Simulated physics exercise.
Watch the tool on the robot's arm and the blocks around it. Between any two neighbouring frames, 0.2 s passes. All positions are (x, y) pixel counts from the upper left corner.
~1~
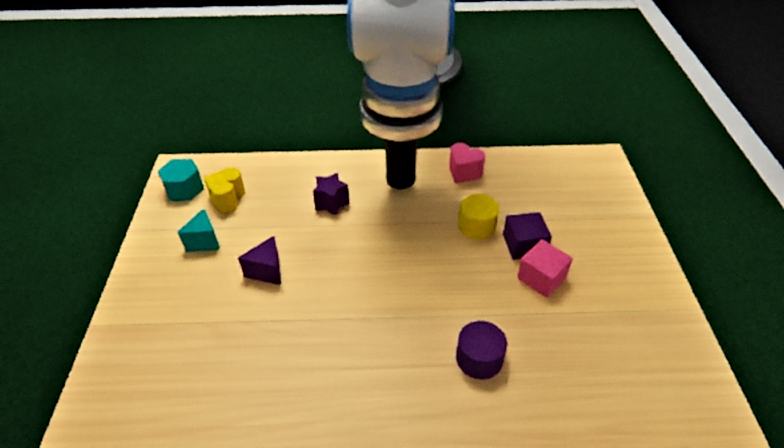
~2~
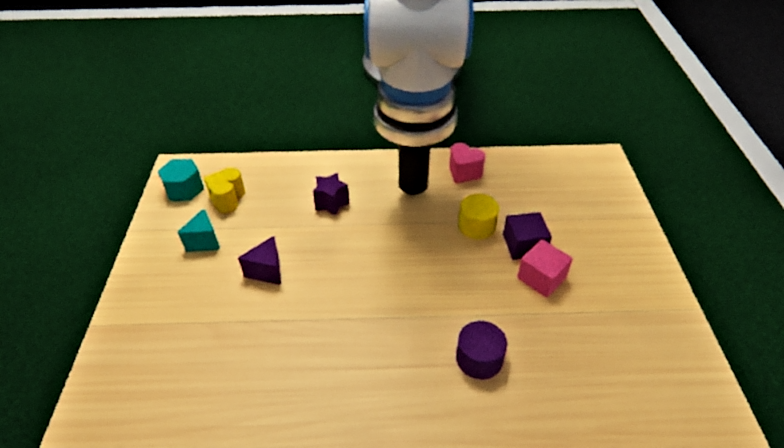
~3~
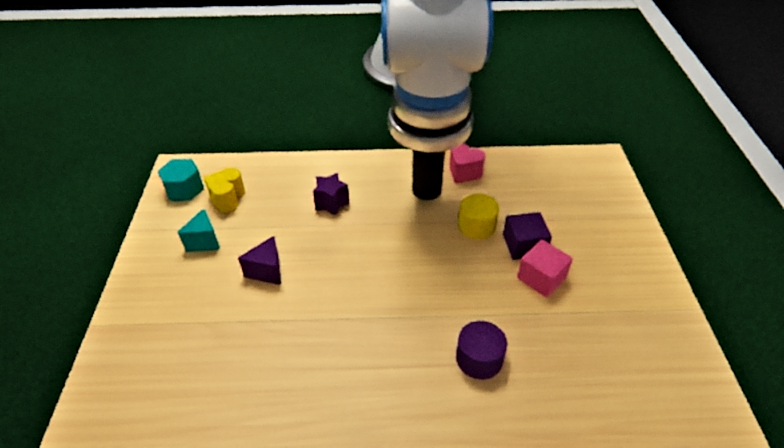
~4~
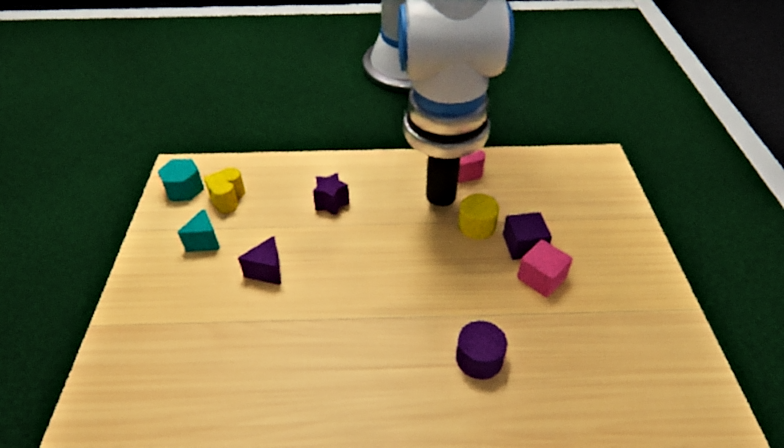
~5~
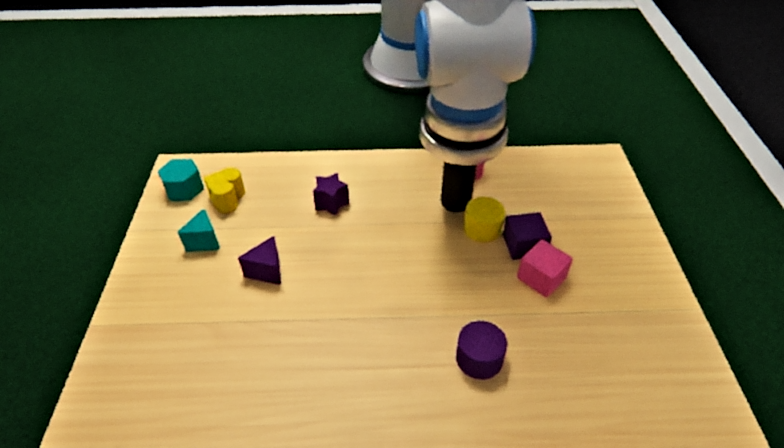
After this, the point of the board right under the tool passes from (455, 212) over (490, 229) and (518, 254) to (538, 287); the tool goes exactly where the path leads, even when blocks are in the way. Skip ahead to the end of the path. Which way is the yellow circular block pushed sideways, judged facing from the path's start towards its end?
Out to the left.
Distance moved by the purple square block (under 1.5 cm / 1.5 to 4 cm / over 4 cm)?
That block covers upwards of 4 cm.
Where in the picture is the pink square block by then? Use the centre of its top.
Its top face will be centred at roughly (579, 286).
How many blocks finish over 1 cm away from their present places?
Counting only shifts above 1 cm, I get three or more blocks.
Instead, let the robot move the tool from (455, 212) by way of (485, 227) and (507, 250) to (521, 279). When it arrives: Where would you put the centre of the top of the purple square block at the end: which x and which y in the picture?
By then it is at (592, 233).
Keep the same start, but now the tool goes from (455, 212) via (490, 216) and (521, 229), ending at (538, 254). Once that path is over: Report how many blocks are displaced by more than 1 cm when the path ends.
I'd say three or more blocks get shifted by more than about 1 cm.
The first path, step by step. One third of the way, tool at (492, 220); yellow circular block at (526, 225); purple square block at (566, 231), turned 20° clockwise; pink square block at (552, 261), turned 20° clockwise.
Two thirds of the way, tool at (521, 246); yellow circular block at (562, 243); purple square block at (598, 236); pink square block at (565, 275), turned 65° clockwise.
At the end, tool at (541, 278); pink heart in place; yellow circular block at (573, 249); purple square block at (604, 235); pink square block at (579, 286), turned 75° clockwise.
